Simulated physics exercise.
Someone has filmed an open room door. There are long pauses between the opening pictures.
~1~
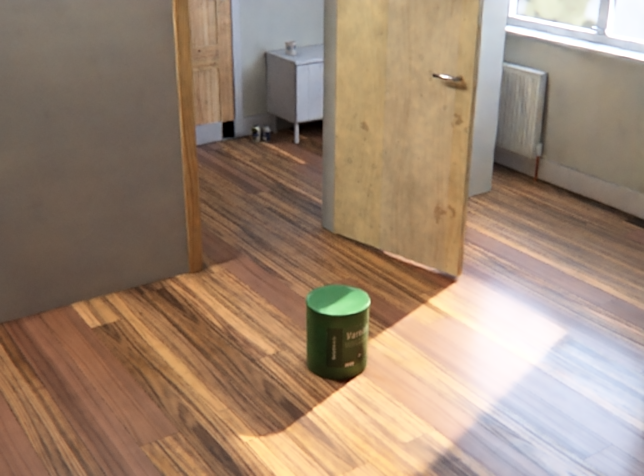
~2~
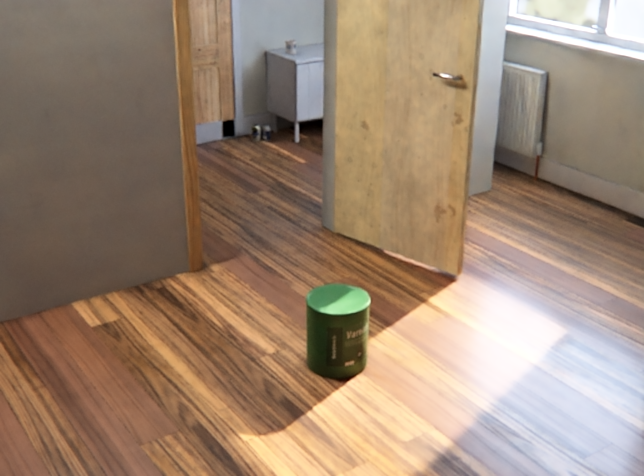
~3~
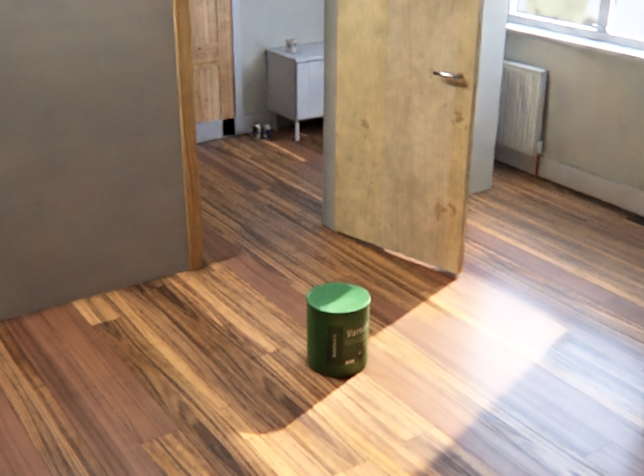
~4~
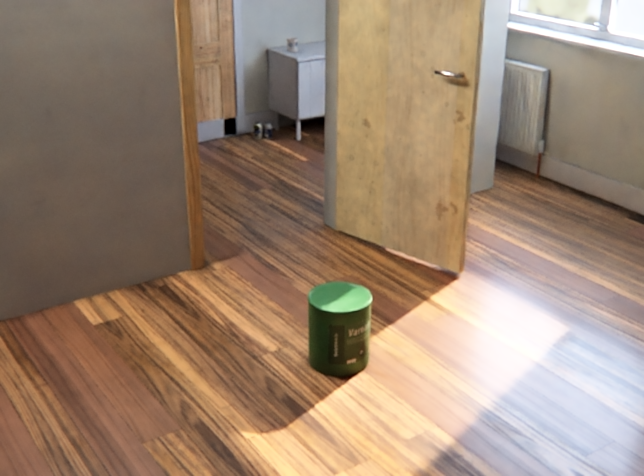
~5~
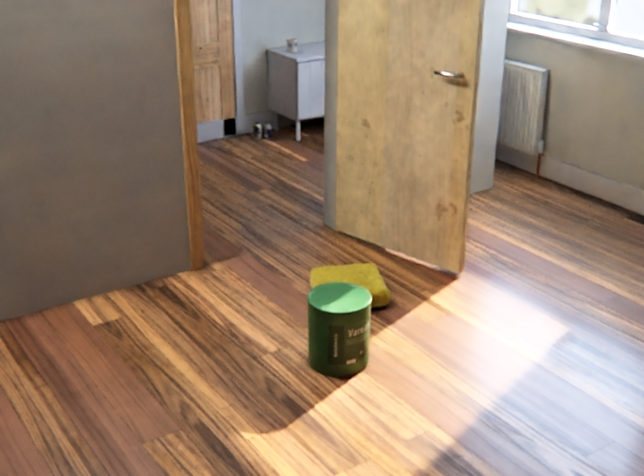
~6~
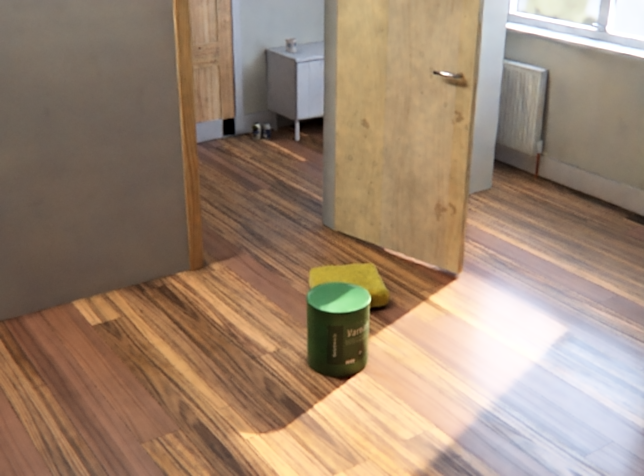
Yellow cushion appearing behind a green pail on a sunlit wooden floor, while the pail and wide-open door stay still.
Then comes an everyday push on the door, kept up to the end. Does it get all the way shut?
As it turns out, it closes.
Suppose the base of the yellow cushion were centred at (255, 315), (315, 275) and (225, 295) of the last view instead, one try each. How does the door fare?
First, it shuts; second, it stops short; third, it reaches the frame.
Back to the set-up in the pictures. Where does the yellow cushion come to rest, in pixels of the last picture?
Near (203, 290).
Then, 1.10 s later than the last frame, open by 69°; yellow cushion moved a little near (338, 289).
Then, 1.40 s later than the last frame, open by 54°; yellow cushion moved about its own width near (294, 291).
Then, 1.70 s later than the last frame, open by 39°; yellow cushion moved about its own width near (250, 291).
Then, 2.00 s later than the last frame, open by 23°; yellow cushion moved well along near (214, 290).
When it is over, open by 0°; moved from the start, yellow cushion; green pail as before. End places, in pixels of the last picture, yellow cushion near (203, 290).
